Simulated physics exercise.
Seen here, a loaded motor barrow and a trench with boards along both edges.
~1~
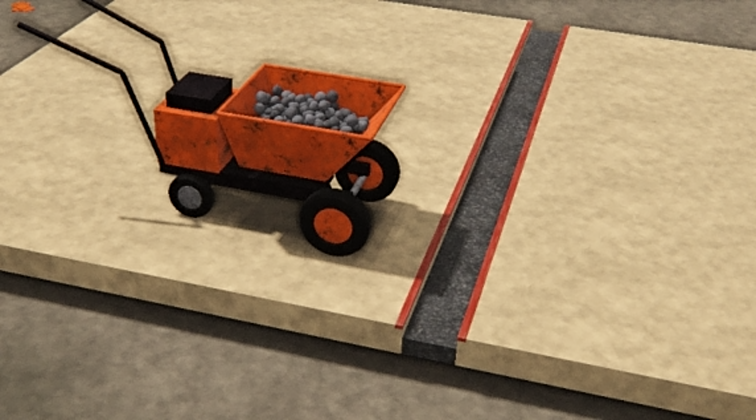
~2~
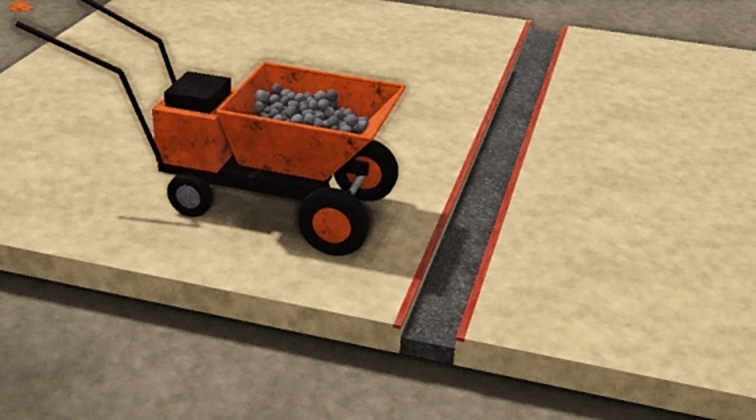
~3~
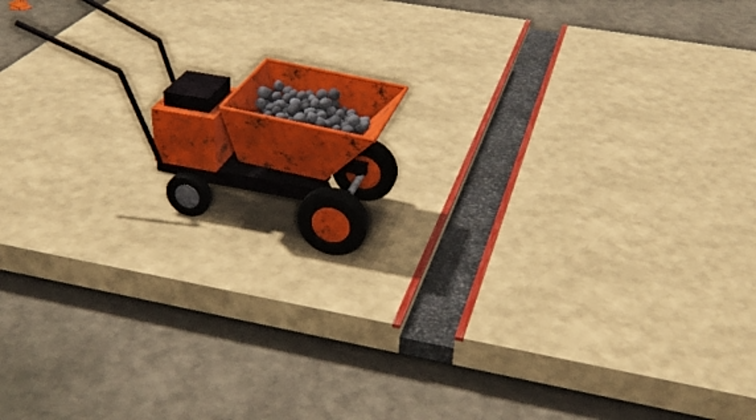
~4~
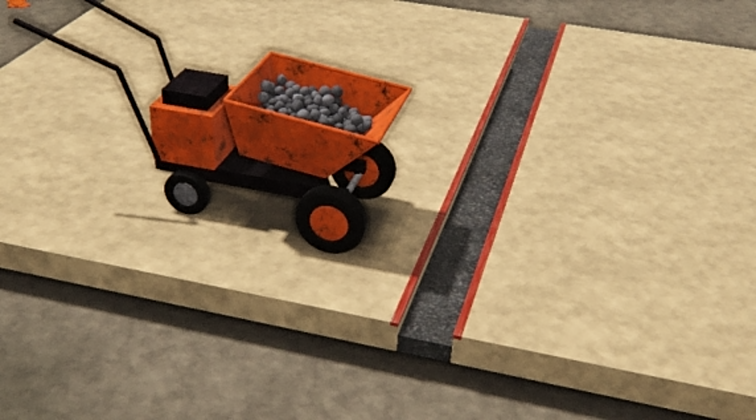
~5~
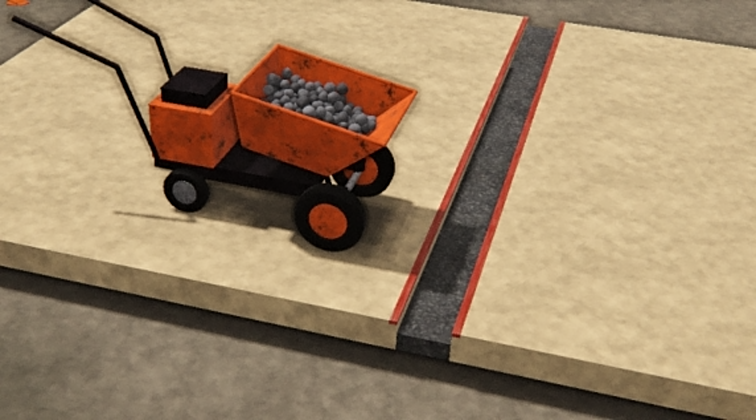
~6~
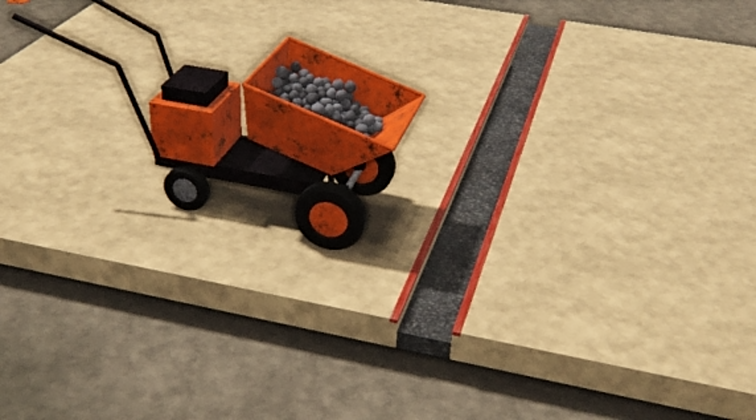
An orange motor barrow with black handles and wheels stands on a pale slab, seen from above and to one side. Grey round cobbles fill its skip, and to the right a narrow dark trench edged with red boards separates the slab from another. The barrow stays in place while its skip, level at first, gradually tilts forward to the right, its rear rising, as the view shifts very slightly.
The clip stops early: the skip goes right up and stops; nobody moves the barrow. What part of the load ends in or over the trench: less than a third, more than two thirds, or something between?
The trench ends with from one third to two thirds of it.
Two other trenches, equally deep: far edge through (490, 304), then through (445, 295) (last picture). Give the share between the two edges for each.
First some 70, then 30 per cent.
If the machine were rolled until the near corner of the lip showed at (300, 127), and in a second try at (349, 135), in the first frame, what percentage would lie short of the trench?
Roughly 40 per cent, and 10 per cent.
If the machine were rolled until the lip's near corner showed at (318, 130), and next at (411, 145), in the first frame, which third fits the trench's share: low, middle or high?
At the first place one to two thirds, at the second under a third.
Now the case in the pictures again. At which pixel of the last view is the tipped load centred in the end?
Close to (478, 238).
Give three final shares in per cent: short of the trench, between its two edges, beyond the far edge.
Short near 0; between near 50; beyond near 35.
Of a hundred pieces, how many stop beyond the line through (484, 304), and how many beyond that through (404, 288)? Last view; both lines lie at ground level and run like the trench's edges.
The first gives 30 %, the second 80 %.
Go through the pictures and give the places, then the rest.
Lip of the skip near (371, 139), level; top of the load near (294, 109), round cobbles; first edge of the trench near (412, 294); far edge near (473, 305), the trench under half as wide as the skip, and shallow for its width, in the first frame.
Lip of the skip near (371, 139), level; top of the load near (294, 108), in the second frame.
Lip of the skip near (374, 141), tipped barely; top of the load near (296, 106), in the third frame.
Lip of the skip near (378, 142), tipped a little; top of the load near (296, 113), in the fourth frame.
Lip of the skip near (384, 145), tipped a little; top of the load near (295, 104), in the fifth frame.
Lip of the skip near (393, 150), tipped clearly; top of the load near (298, 88); first edge of the trench near (407, 288); far edge near (468, 300), in the sixth frame.
Shortly afterwards, skip tipped steeply; the whole lot in the skip.
Next, skip tipped right over; the bulk in the skip; a little in or heaped over the trench; only a few beyond it; only a few falling.
Some moments later, skip tipped right over; near a quarter in the skip; near half in or heaped over the trench; near a third beyond it.
In the end, skip tipped right over; near a quarter in the skip; near half in or heaped over the trench; near a third beyond it.
